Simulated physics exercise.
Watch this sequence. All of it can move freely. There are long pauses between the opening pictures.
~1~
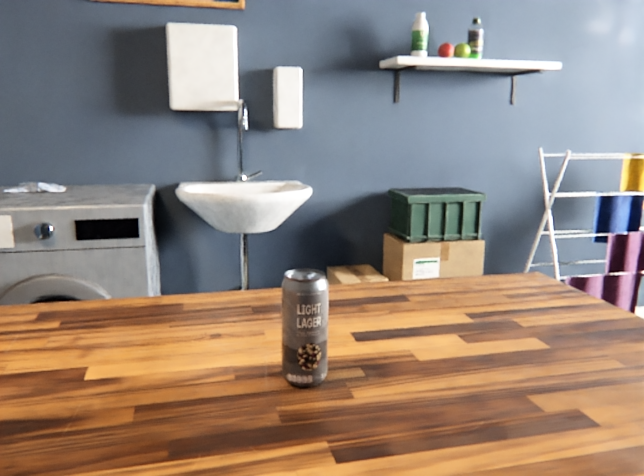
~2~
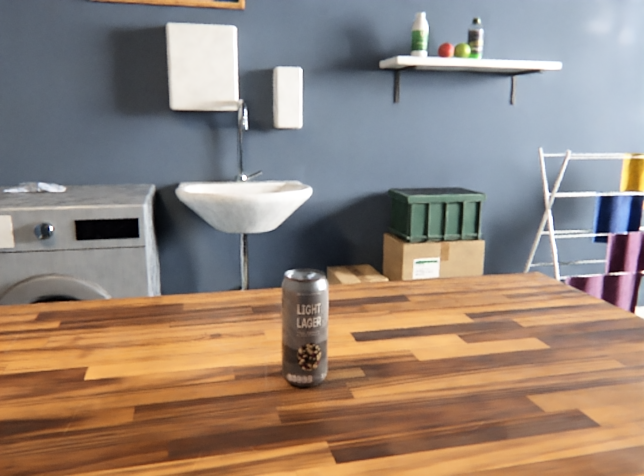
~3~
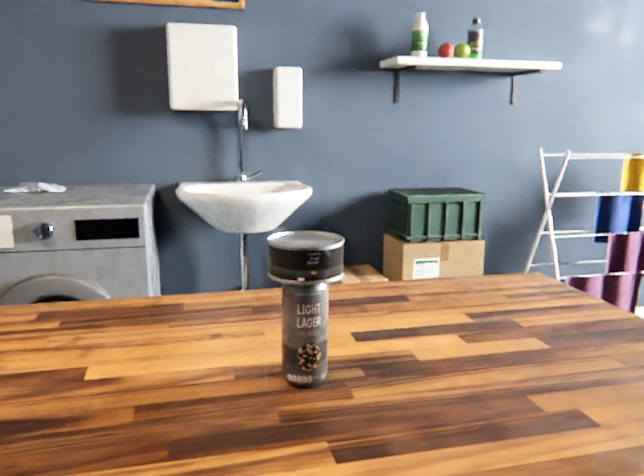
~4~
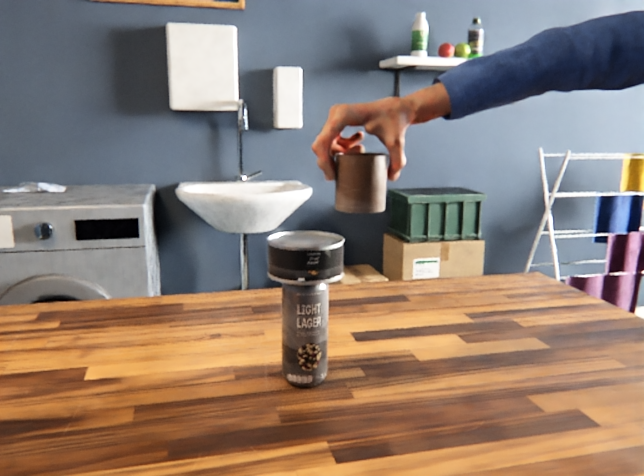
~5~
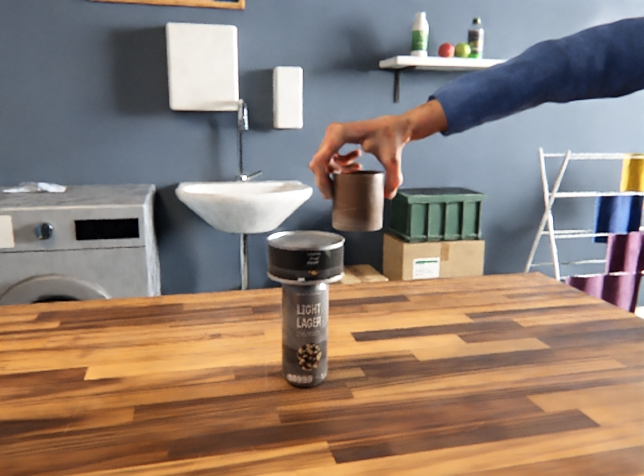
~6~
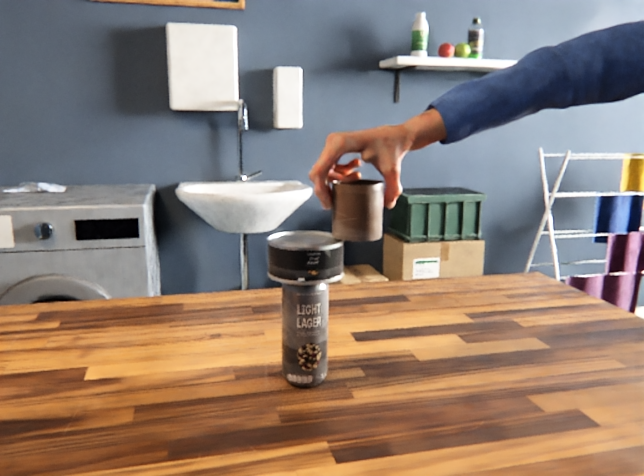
A hand in a blue sleeve reaches in from the right, holding a brown cup and lowering it slightly above and to the right of a grey can, on top of which a dark round tin has earlier appeared. The can stands on a striped wooden table, seen from a steady, slightly raised view. Behind are a washing machine, white sink, green crate and drying rack against a blue-grey wall.
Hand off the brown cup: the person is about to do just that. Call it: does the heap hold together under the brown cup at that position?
It falls apart.
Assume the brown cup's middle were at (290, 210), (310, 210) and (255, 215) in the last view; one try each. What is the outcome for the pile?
Well, on the first go it stays steady, on the second it stays steady, and on the third it tumbles down.
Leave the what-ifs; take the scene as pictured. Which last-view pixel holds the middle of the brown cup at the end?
In the final view it sits at roughly (367, 350).
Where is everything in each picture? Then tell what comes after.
In the first picture, the last thing is not in view yet; grey can (305, 328).
In the second picture, the last thing is not in view yet; grey can (305, 328).
In the third picture, the last thing is not in view yet; grey can (305, 328).
The fourth picture shows coming down; brown cup (361, 182); grey can (305, 328).
The fifth picture shows coming down; brown cup (358, 200); grey can (305, 328).
The sixth picture shows in place under the hand; brown cup (357, 210); grey can (305, 328).
Then, 0.30 s on from there, brown cup now fallen.
Then, 0.40 s on from there, things are still on the move.
In the end, fallen, brown cup; the other 2 unmoved. At the end, from the last picture's camera, brown cup near (367, 350). The pile comes apart.
